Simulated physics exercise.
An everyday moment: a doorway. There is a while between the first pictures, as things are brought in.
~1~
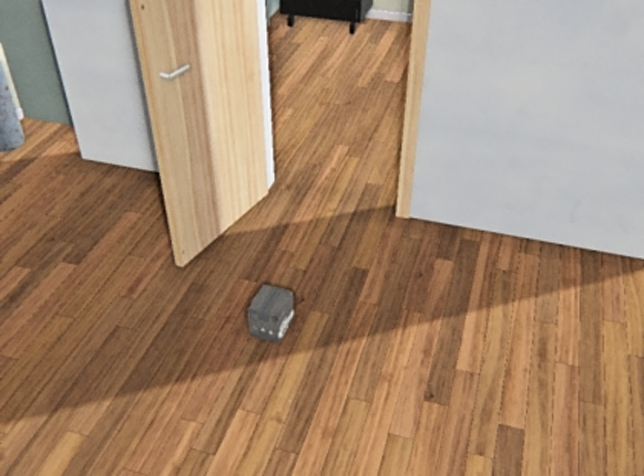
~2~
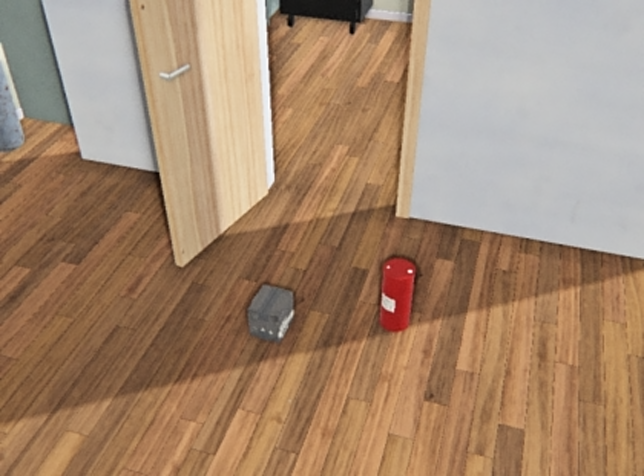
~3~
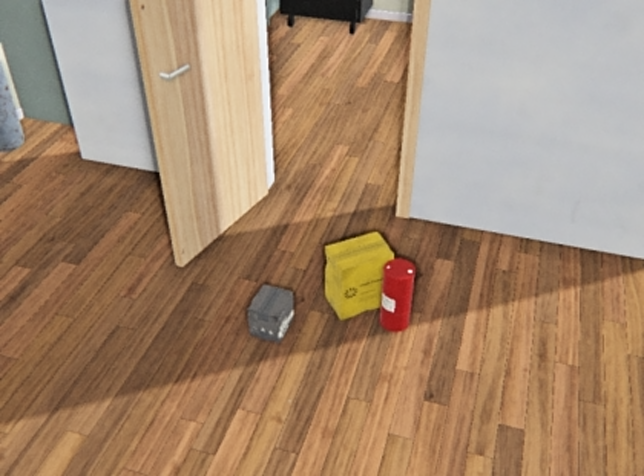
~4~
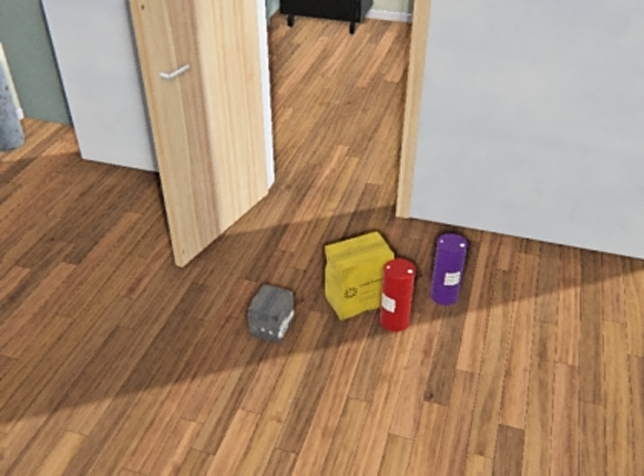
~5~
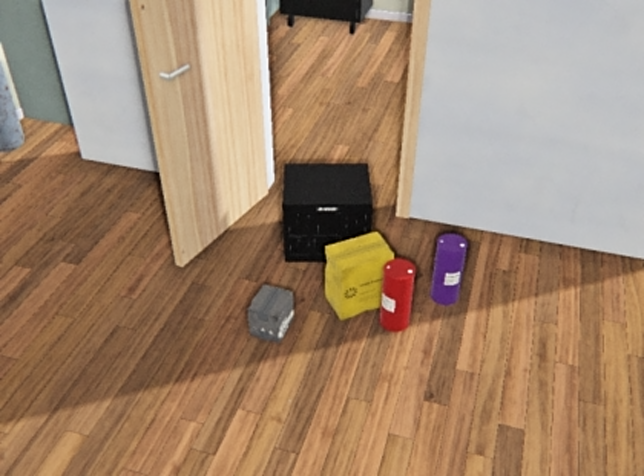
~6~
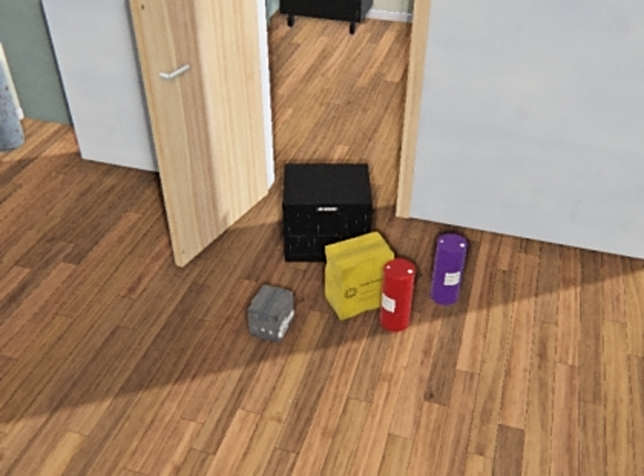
A wooden door stood wide open and still near a small grey parcel, and then a red canister, a yellow box, a purple canister and a black chest appeared in turn around it.
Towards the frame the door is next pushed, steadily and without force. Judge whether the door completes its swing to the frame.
The door never meets its frame.
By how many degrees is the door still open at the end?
About 40°.
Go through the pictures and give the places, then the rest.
In the first frame, door wide open and still.
In the second frame, door wide open and still; grey parcel (271, 314).
In the third frame, door wide open and still; yellow box (359, 276); red canister (397, 296).
In the fourth frame, door wide open and still; purple canister (448, 270); grey parcel (271, 314).
In the fifth frame, door wide open and still; yellow box (359, 276); red canister (397, 296).
In the sixth frame, door wide open and still; black chest (327, 212); purple canister (448, 270).
Then, 0.50 s past the last view, door at 89°.
Then, 0.90 s past the last view, door at 59°; black chest displaced a little near (331, 210).
Then, 1.10 s past the last view, door at 50°; black chest displaced a little near (346, 206).
Then, 1.30 s past the last view, door at 42°; black chest displaced a little near (357, 201).
Finally, door at 38°; moved from the start, black chest; the other 4 still in place. Final places as the last picture's camera would see them, black chest near (363, 198).
